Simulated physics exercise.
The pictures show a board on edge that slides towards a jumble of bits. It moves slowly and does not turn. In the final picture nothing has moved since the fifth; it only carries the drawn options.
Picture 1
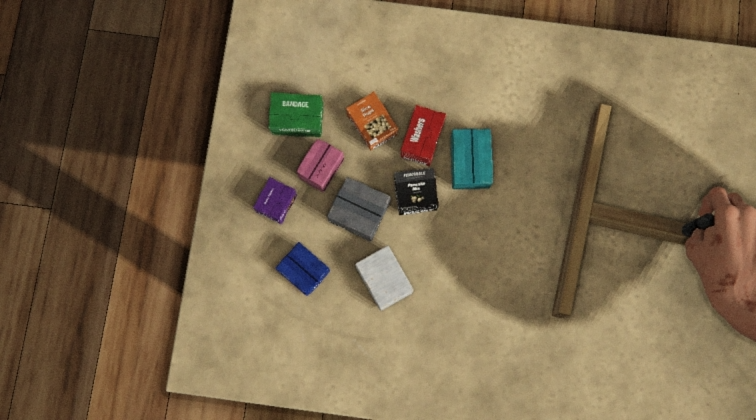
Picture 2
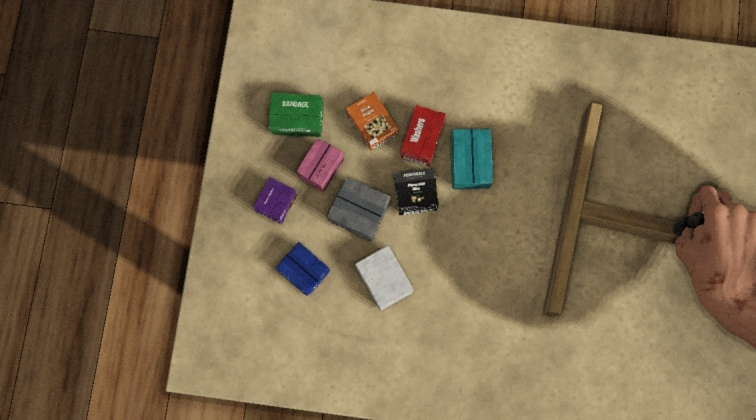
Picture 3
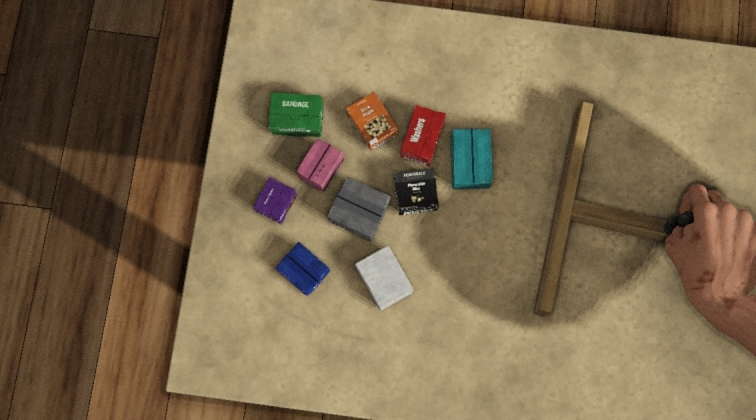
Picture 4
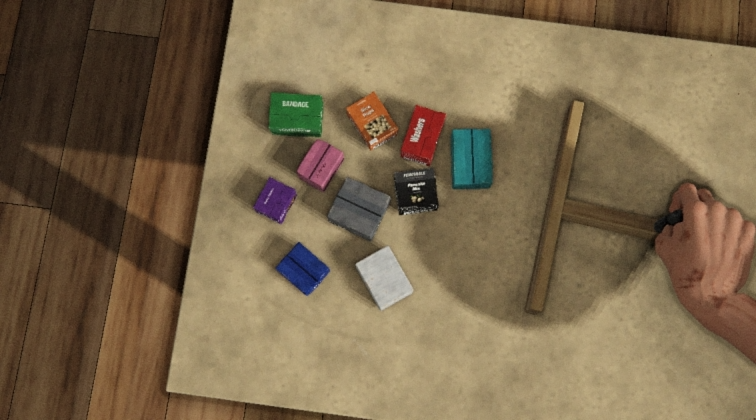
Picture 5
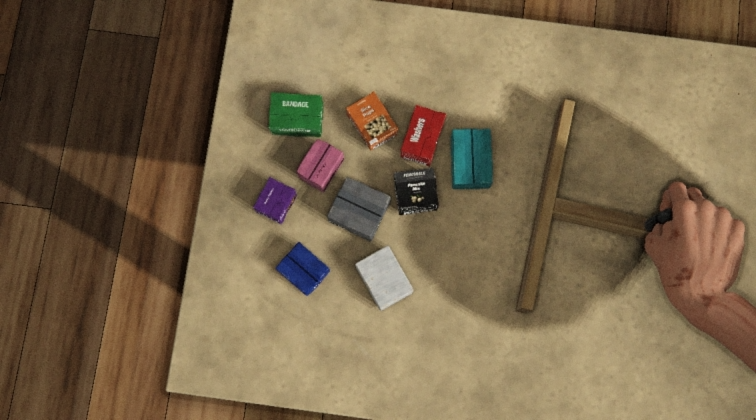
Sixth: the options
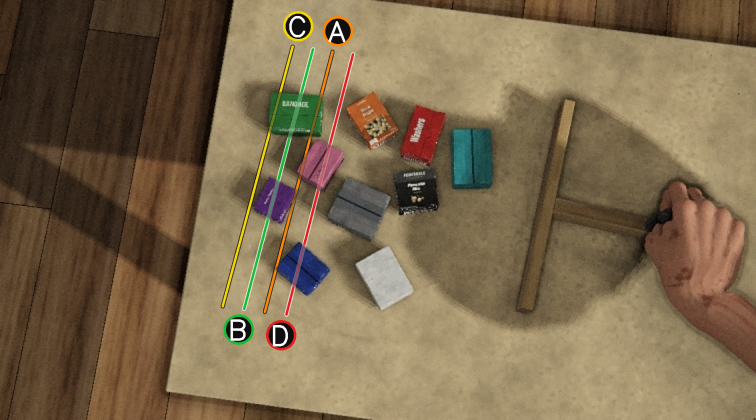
On a pale, stained sheet laid over a dark wooden floor, the scene is viewed from above by a still camera. Small boxes and packets in green, orange, red, teal, pink, purple, grey, black, blue and white lie scattered at left and centre, while a hand at right grips a T-shaped wooden tool. The hand slowly slides the upright board a short way left, without turning it, and the boxes stay still.
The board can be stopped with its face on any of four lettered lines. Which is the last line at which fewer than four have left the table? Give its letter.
No farther than B.
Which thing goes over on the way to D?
The green box.
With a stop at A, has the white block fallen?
No.
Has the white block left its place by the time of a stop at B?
By then, yes.
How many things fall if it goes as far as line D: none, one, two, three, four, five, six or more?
One.
On the marked copy, A at (300, 178); B at (280, 175); C at (259, 173); D at (321, 181).
Following B. Soon after the start, board (452, 190); orange packet (361, 118); red box (402, 132).
Later, board (354, 177); green box (236, 104); purple packet (242, 202).
In the end, board (281, 167); purple packet over the edge; green box over the edge; three fallen.
As for the rest, A is within the limit but short; C drops five; D is within the limit but short.
